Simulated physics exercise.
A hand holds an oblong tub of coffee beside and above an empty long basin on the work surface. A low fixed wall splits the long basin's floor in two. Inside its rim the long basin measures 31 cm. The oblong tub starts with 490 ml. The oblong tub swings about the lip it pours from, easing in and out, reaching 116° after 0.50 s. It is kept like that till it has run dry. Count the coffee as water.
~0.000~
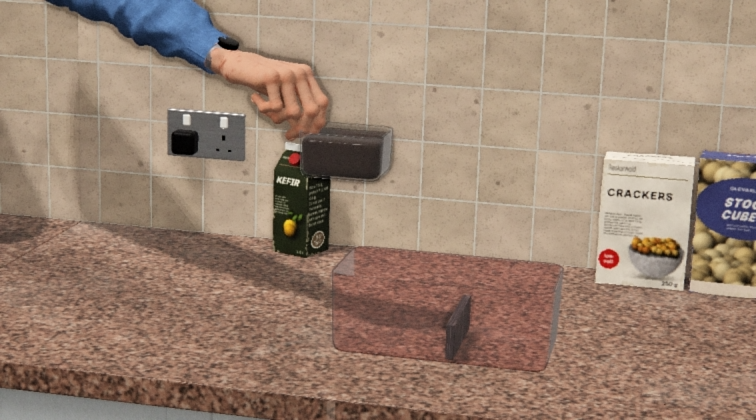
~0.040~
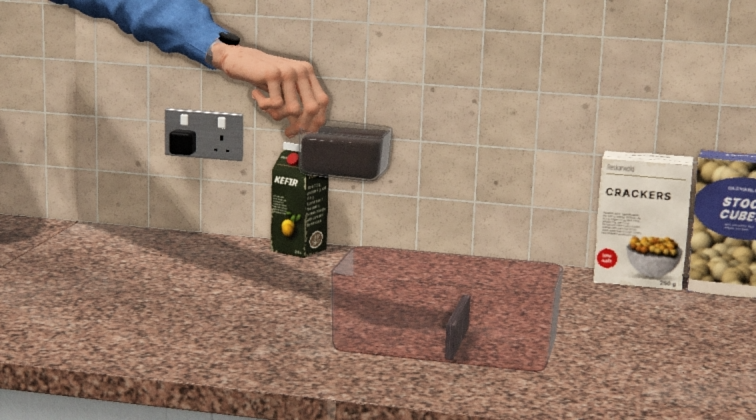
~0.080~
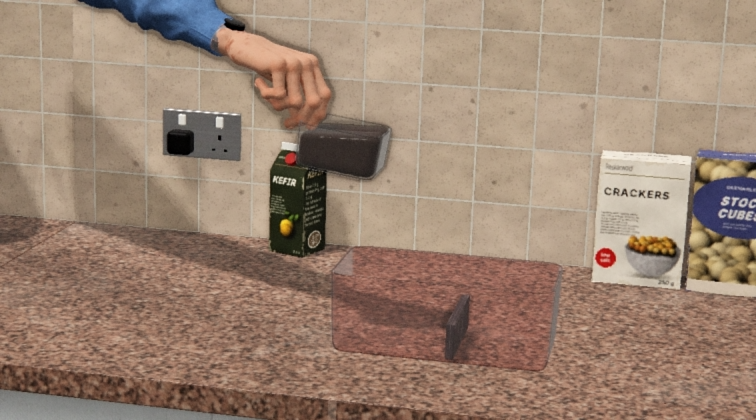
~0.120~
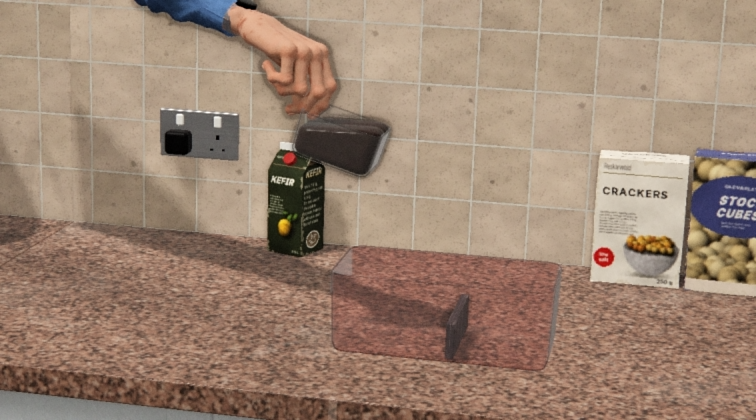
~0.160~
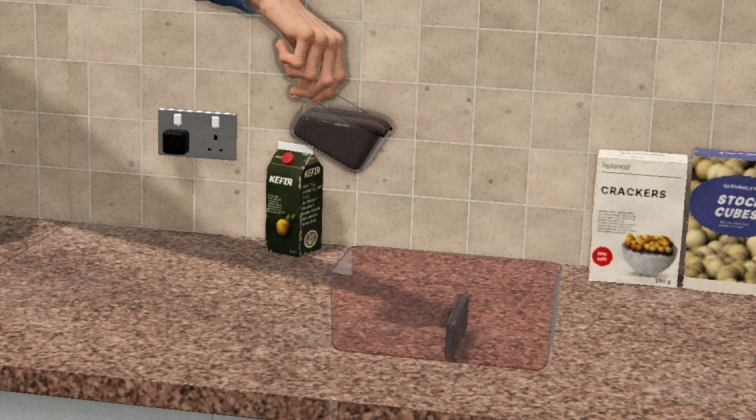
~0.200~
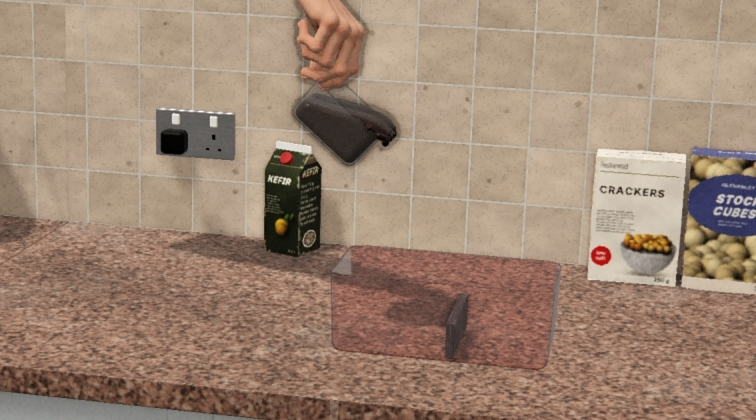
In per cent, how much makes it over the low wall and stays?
About 54 per cent.
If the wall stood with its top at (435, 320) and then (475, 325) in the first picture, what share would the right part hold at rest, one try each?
In turn about 65 and 30 per cent.
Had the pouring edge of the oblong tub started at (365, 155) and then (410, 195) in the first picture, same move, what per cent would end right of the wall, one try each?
In turn about 15 and 65 per cent.
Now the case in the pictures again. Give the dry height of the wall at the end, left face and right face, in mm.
Left about 44 mm, right about 38 mm.
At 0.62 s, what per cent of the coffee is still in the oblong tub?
Near 1 in a hundred.
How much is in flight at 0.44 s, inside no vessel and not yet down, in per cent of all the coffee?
Some 72 per cent.
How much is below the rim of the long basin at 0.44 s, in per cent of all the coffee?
Near 8 in a hundred.
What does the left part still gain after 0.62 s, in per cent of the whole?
Some 26 per cent.
By 0.44 s the tilt is 112° and 20 per cent is still to pour, 8 is left of the wall and 0 right of it.
By 0.62 s the tilt is 116° and 1 per cent is still to pour, 12 is left of the wall and 74 right of it.
By 0.80 s the tilt is 116° and 0 per cent is still to pour, 29 is left of the wall and 53 right of it.
By 1.00 s the tilt is 116° and 0 per cent is still to pour, 37 is left of the wall and 55 right of it.
At rest 38 per cent lies left of the wall, 54 right of it and 8 outside.
